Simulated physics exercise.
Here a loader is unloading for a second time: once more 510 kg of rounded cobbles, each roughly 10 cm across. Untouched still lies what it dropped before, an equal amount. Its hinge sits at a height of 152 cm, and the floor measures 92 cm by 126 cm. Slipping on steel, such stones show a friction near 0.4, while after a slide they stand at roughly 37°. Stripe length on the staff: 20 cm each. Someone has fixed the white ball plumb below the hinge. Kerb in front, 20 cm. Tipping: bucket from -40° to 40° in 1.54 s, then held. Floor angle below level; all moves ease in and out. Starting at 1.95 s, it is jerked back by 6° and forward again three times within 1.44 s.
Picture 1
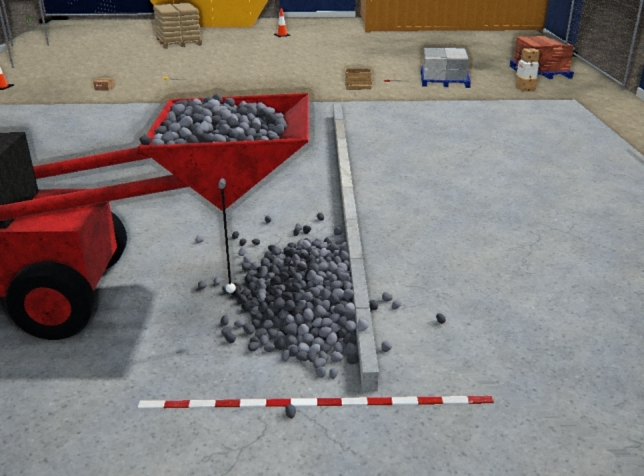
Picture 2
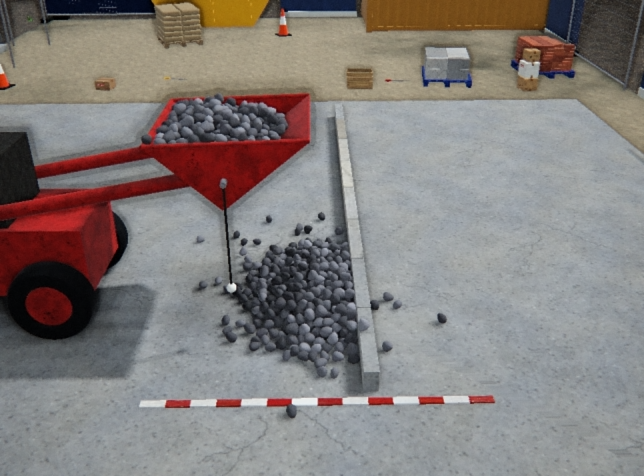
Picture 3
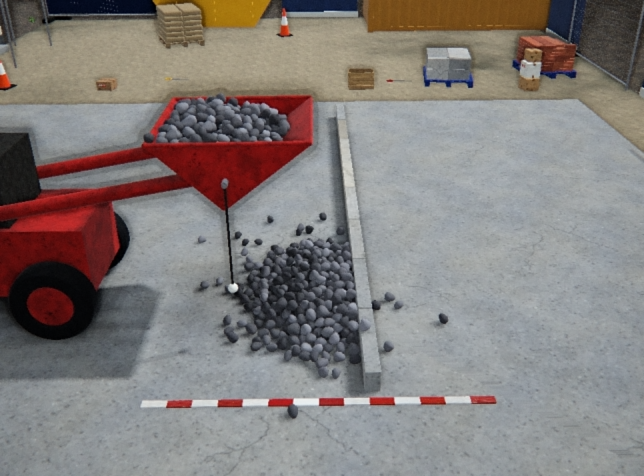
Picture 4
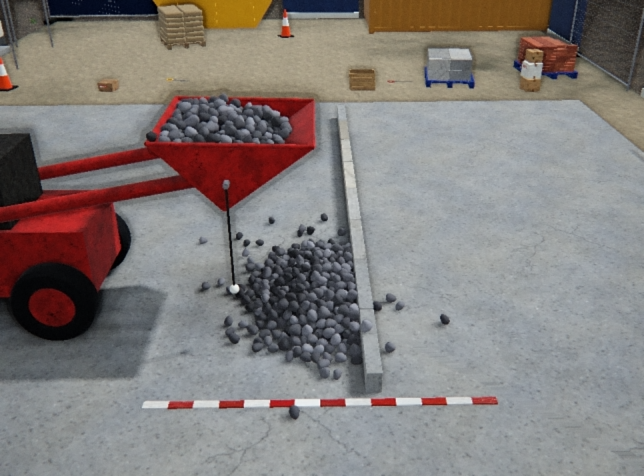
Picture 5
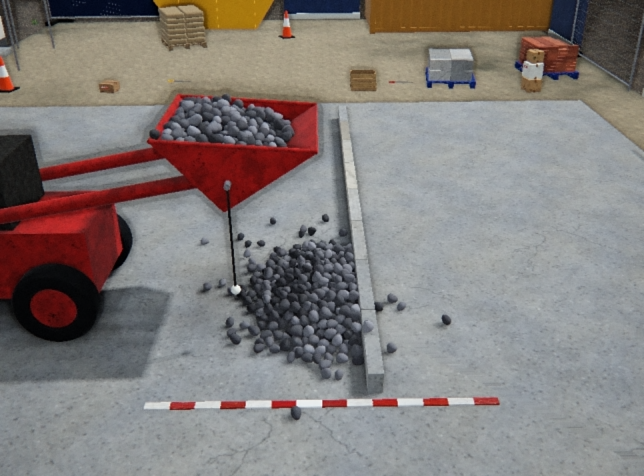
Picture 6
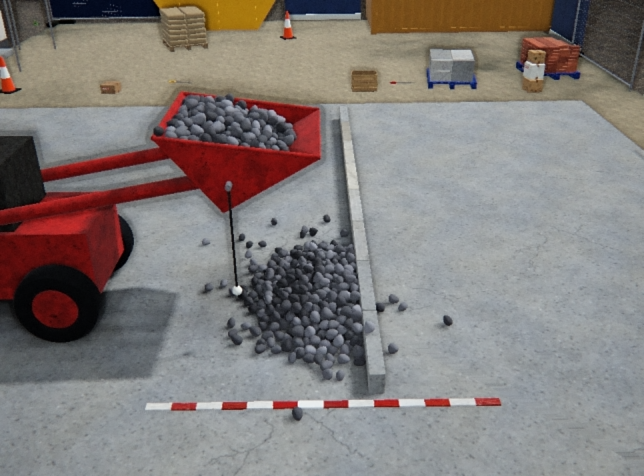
In a fenced yard, a red loader's stone-filled bucket slowly tilts back above a grey pile.
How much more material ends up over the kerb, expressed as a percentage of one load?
About 40 per cent of a load more.
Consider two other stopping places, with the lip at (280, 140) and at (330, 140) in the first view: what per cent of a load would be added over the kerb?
Some 15 percent first and 65 percent second.
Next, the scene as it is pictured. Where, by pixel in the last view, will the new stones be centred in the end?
I'd put their centre close to (354, 285).
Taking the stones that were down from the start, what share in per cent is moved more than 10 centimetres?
Some 5 percent, give or take.
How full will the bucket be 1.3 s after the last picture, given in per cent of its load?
30 %.
Then, 0.8 s after the last picture the floor is at 28°; in per cent of one load, 98 in the bucket, 101 on this side of the kerb, 1 over the kerb; the foremost stones are at (387, 313).
Then, 1.3 s after the last picture the floor is at 40°; in per cent of one load, 32 in the bucket, 164 on this side of the kerb, 4 over the kerb; the foremost stones are at (398, 304).
Then, 3.5 s after the last picture the floor is at 40°; in per cent of one load, 0 in the bucket, 159 on this side of the kerb, 41 over the kerb; the foremost stones are at (571, 282).
Then, 6.3 s after the last picture the floor is at 40°; in per cent of one load, 0 in the bucket, 159 on this side of the kerb, 41 over the kerb; the foremost stones are at (571, 282). Net gain over the kerb, 40.
